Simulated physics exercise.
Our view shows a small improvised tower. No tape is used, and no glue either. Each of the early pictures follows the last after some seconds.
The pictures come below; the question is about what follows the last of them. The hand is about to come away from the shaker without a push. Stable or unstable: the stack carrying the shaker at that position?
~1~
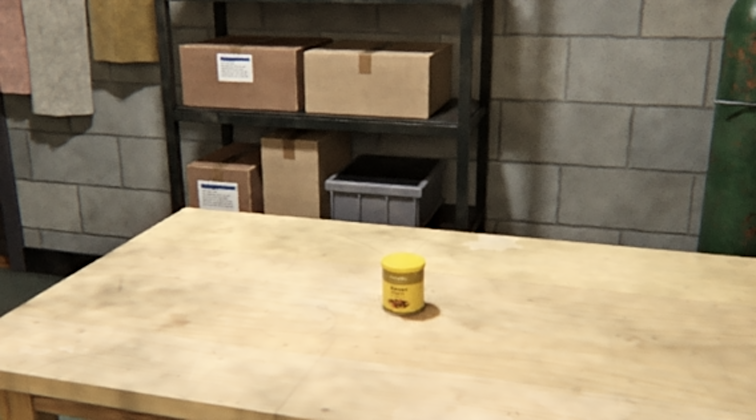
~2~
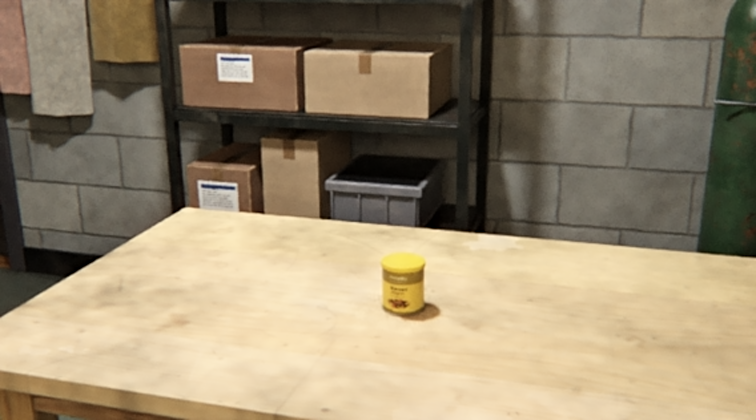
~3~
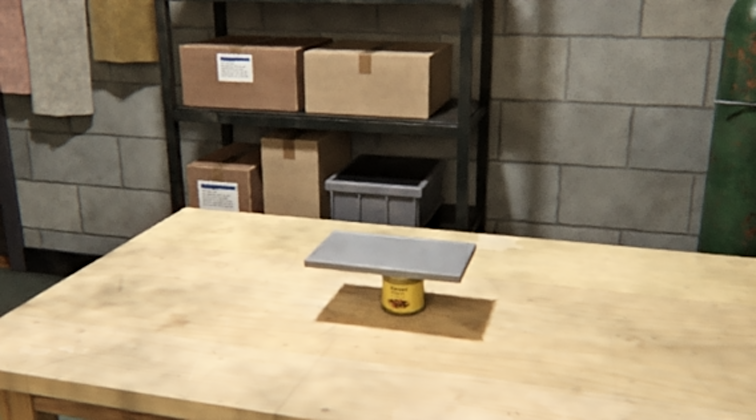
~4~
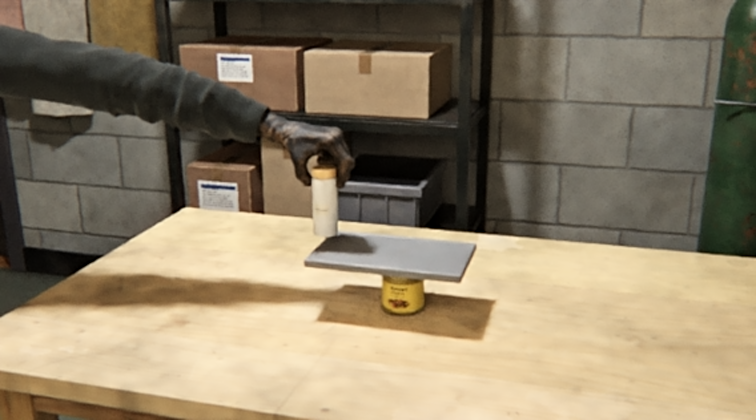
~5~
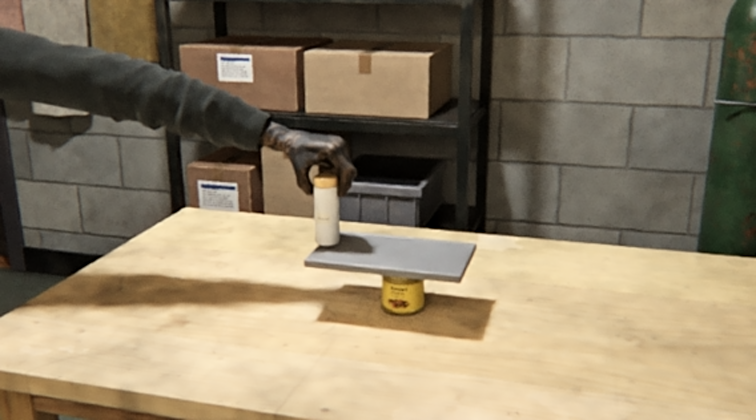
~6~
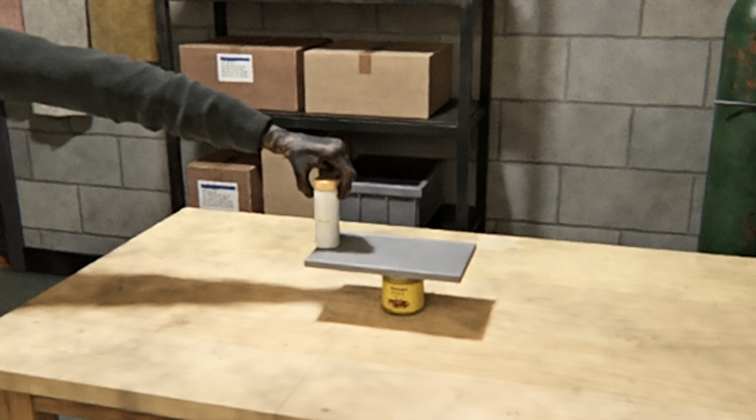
Unstable.
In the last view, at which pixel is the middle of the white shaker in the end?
The object ends up somewhere around (280, 283).
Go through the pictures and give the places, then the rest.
In the first picture, the last thing is not in view yet; yellow tin (403, 284).
In the second picture, the last thing is not in view yet; yellow tin (403, 284).
In the third picture, the last thing is not in view yet; yellow tin (403, 284).
In the fourth picture, still above its spot; white shaker (325, 201); yellow tin (403, 284).
In the fifth picture, set down, still held; white shaker (327, 209); yellow tin (403, 284).
In the sixth picture, set down, still held; white shaker (327, 212); yellow tin (403, 284).
Then, 0.30 s after the last picture, white shaker now fallen; grey lid tipped 36° from how it was.
Then, 0.40 s after the last picture, grey lid tipped 53° from how it was.
Then, 0.90 s after the last picture, grey lid tipped 37° from how it was.
At rest, fallen, white shaker; tipped over in the stack, grey lid; yellow tin in place. Seen from the same camera at the end, white shaker near (280, 283). The stack comes apart.
